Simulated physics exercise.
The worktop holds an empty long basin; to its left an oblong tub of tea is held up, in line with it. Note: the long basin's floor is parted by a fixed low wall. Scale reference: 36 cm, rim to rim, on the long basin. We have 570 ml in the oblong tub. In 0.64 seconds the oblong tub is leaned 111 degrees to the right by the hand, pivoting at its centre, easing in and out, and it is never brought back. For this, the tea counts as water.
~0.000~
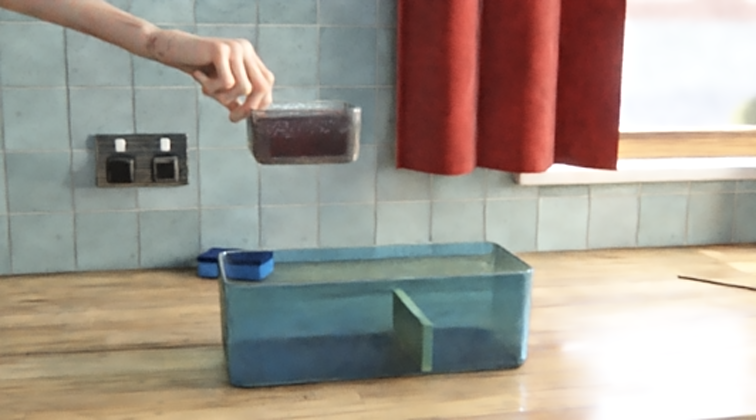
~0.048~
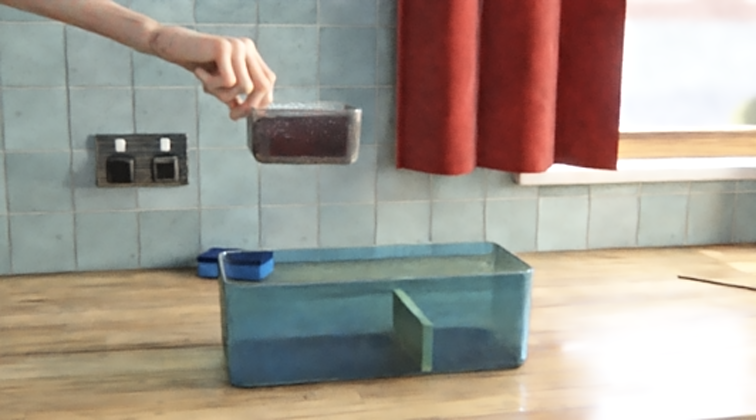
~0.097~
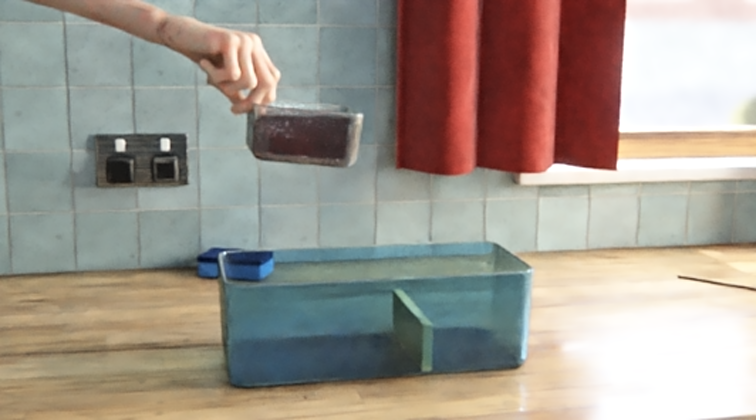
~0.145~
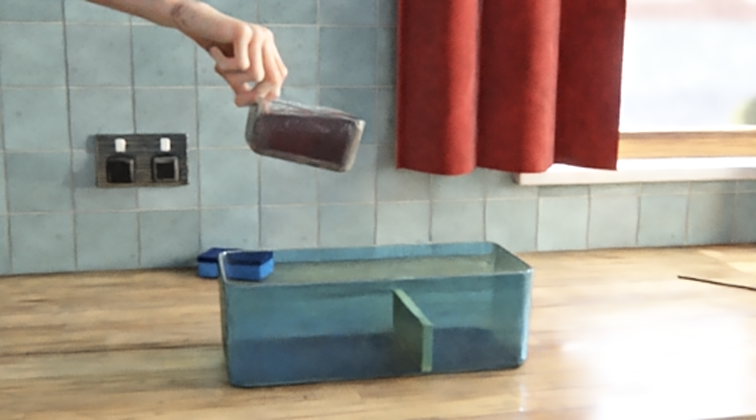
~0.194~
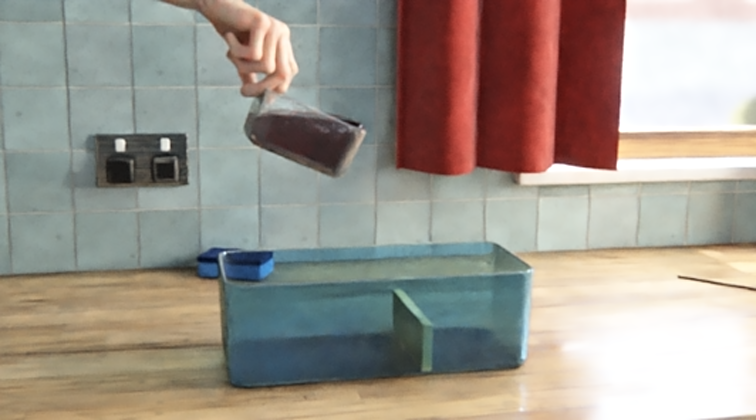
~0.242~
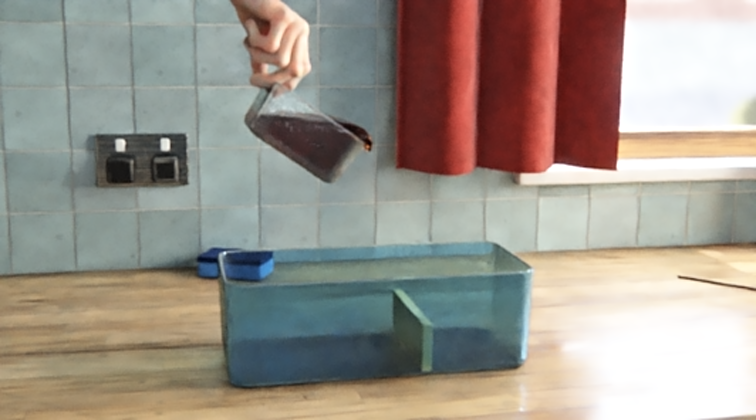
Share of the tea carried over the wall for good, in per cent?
Near 32 per cent.
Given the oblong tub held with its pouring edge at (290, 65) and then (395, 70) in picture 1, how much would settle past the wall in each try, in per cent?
It comes to 5 per cent, and then 75 per cent.
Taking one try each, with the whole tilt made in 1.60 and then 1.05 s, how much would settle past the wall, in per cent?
I'd expect close to 55 per cent and then close to 50 per cent.
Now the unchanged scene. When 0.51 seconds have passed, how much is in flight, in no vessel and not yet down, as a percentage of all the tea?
46 %.
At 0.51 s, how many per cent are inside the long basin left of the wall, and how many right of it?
Around 20 on the left and around 22 on the right.
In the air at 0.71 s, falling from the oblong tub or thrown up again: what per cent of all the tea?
Close to 5 per cent.
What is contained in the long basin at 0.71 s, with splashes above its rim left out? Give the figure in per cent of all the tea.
Looks like about 94 % of the whole amount.
By 0.51 s the tilt is 100° and 12 per cent is still to pour, 19 is left of the wall and 22 right of it.
By 0.71 s the tilt is 111° and 2 per cent is still to pour, 61 is left of the wall and 32 right of it.
By 0.92 s the tilt is 111° and 0 per cent is still to pour, 63 is left of the wall and 32 right of it.
By 1.14 s the tilt is 111° and 0 per cent is still to pour, 65 is left of the wall and 32 right of it.
At rest 65 per cent lies left of the wall, 32 right of it and 3 outside.
